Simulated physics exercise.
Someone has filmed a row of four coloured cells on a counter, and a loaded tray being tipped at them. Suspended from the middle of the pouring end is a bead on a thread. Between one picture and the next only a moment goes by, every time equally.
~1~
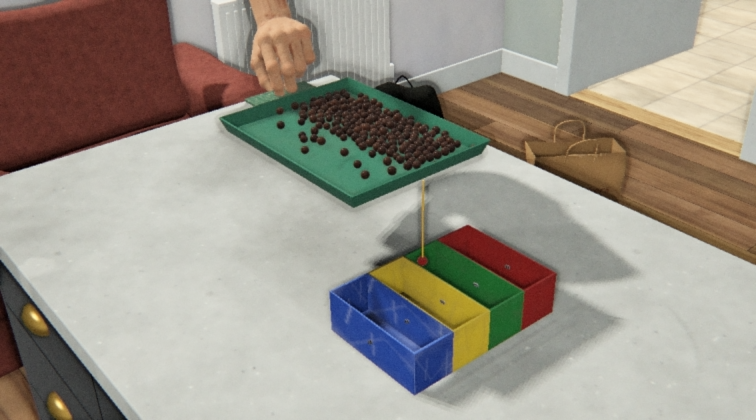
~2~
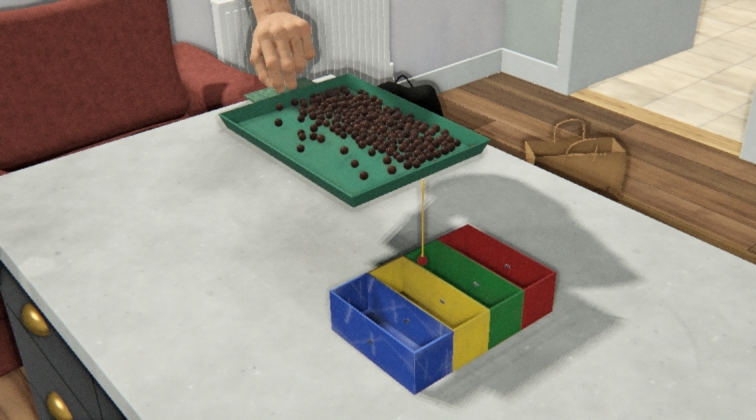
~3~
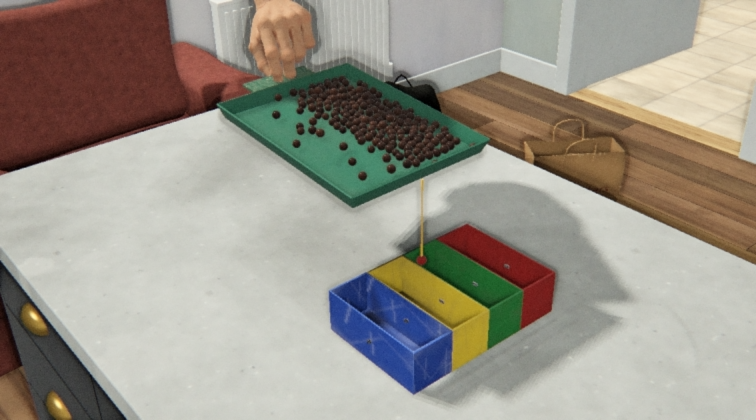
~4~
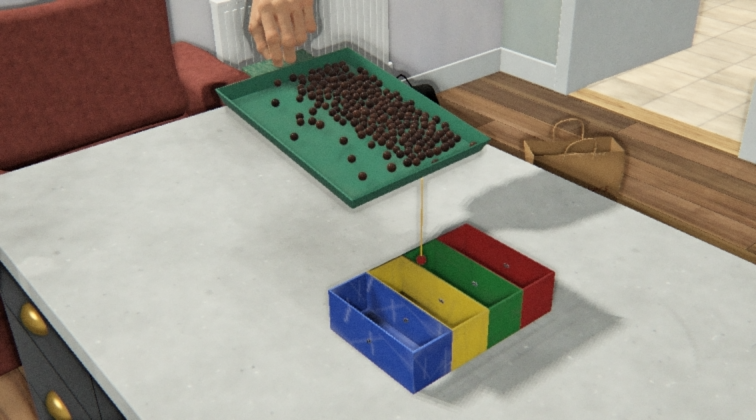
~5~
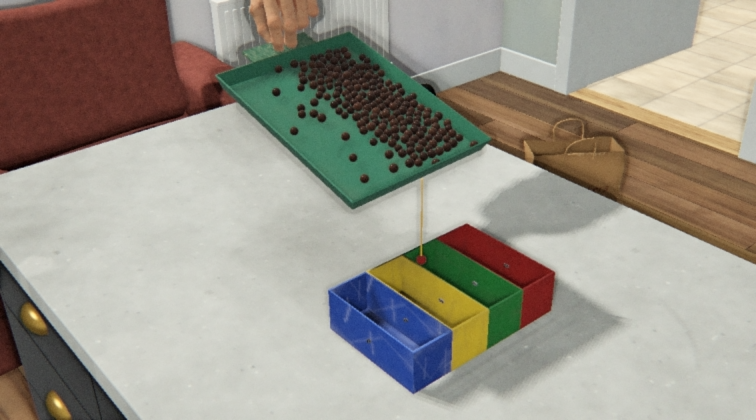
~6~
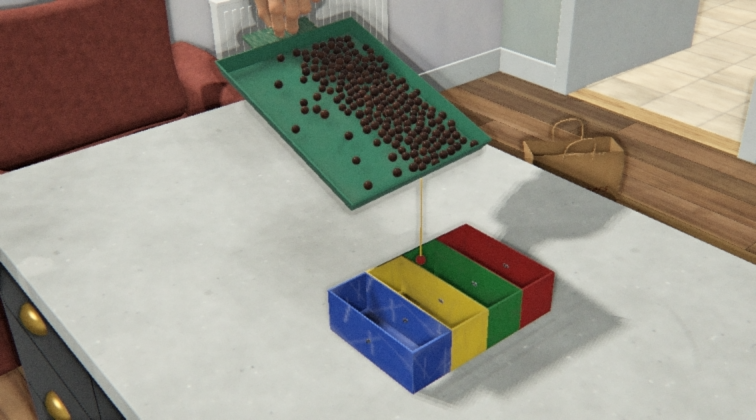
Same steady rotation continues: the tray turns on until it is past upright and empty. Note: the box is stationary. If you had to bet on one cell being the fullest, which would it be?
I would bet on the blue cell.
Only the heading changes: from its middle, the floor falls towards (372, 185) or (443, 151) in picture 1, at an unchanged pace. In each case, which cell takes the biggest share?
Case 1 - the blue cell. Case 2 - the red one.
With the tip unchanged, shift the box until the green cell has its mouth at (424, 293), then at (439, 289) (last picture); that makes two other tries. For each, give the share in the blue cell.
10 per cent the first time, 20 per cent the second time.
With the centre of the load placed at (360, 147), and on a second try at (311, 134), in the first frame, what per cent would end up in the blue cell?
Respectively 30 and 30 in a hundred.
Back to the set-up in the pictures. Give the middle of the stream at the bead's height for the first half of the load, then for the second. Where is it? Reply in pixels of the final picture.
I'd say close to (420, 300) at first and close to (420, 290) later on.
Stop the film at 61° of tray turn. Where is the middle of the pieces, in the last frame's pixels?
Roughly (413, 185).
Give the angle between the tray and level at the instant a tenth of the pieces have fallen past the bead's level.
I'd say close to 60 degrees.
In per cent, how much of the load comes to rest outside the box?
About 20 per cent.
Soon after the last picture, tray tipped steeply; about two thirds on the tray; a stray few in the green cell; a stray few in the yellow cell; a stray few in the blue cell; a stray few in the red cell; about a quarter falling or outside the box.
A little later, tray tipped right over; a stray few on the tray; about a third in the blue cell; about a quarter in the yellow cell; about a quarter in the green cell; a small part in the red cell; about a quarter falling or outside the box.
Later still, tray tipped past a quarter turn; about a third in the blue cell; about a quarter in the yellow cell; about a quarter in the green cell; a small part in the red cell; about a quarter falling or outside the box.
By the end, tray tipped past a quarter turn; about a third in the blue cell; about a quarter in the yellow cell; about a quarter in the green cell; a small part in the red cell; about a quarter outside the box.
